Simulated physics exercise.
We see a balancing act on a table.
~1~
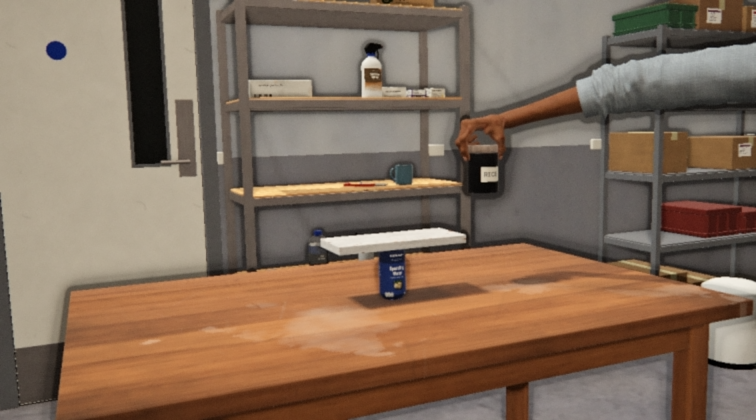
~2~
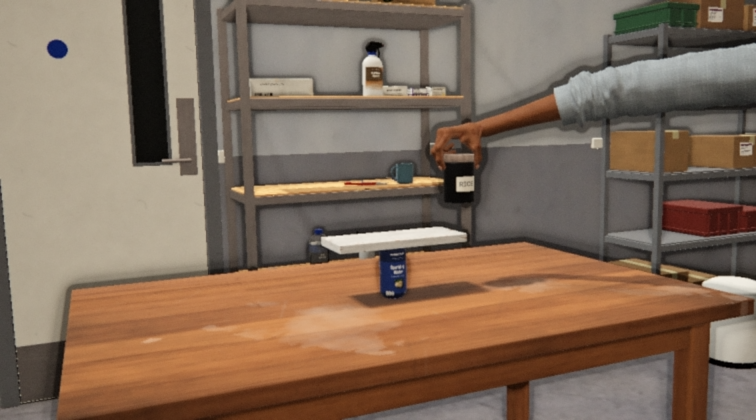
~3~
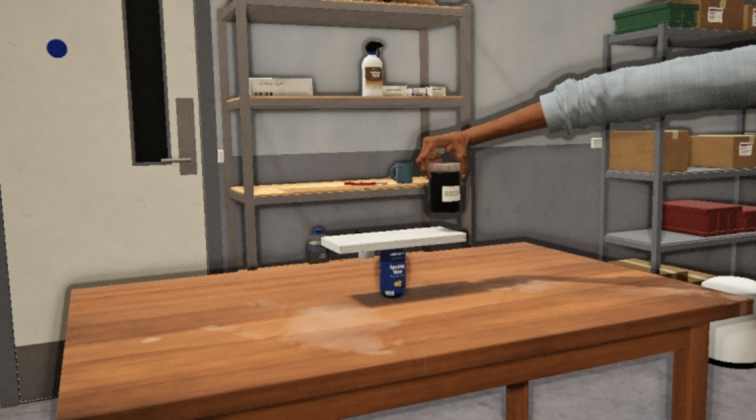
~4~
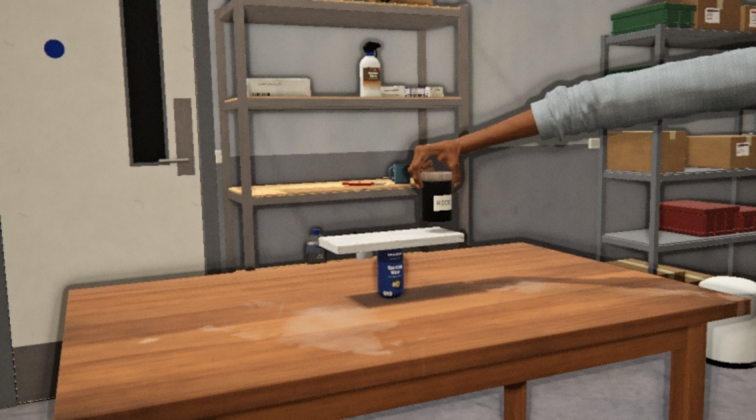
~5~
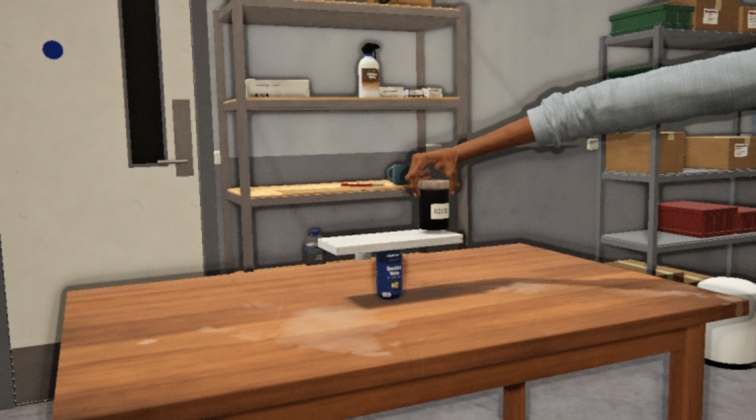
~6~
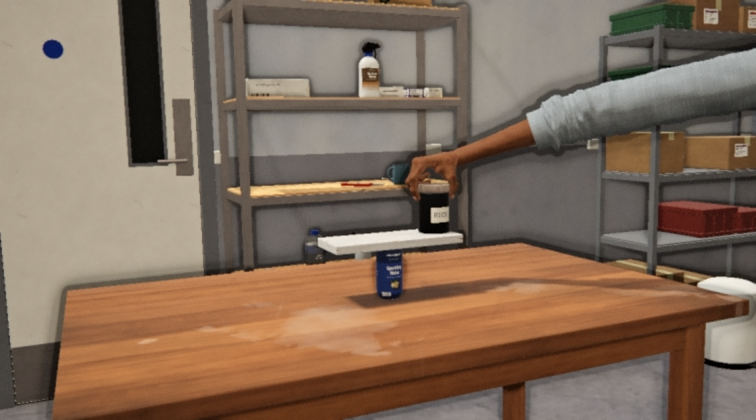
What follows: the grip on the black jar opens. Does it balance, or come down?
It gives way.
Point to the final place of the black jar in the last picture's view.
Near (483, 269).
Then, 0.40 s on from there, black jar now fallen; white board turned 63° from how it was put.
Then, 0.60 s on from there, white board turned 67° from how it was put.
Then, 0.90 s on from there, blue can and white board now fallen.
Then, 1.20 s on from there, things are still on the move.
In the end, fallen, blue can, white board and black jar. At the end, from the last picture's camera, black jar near (482, 269). The stack loses its balance.
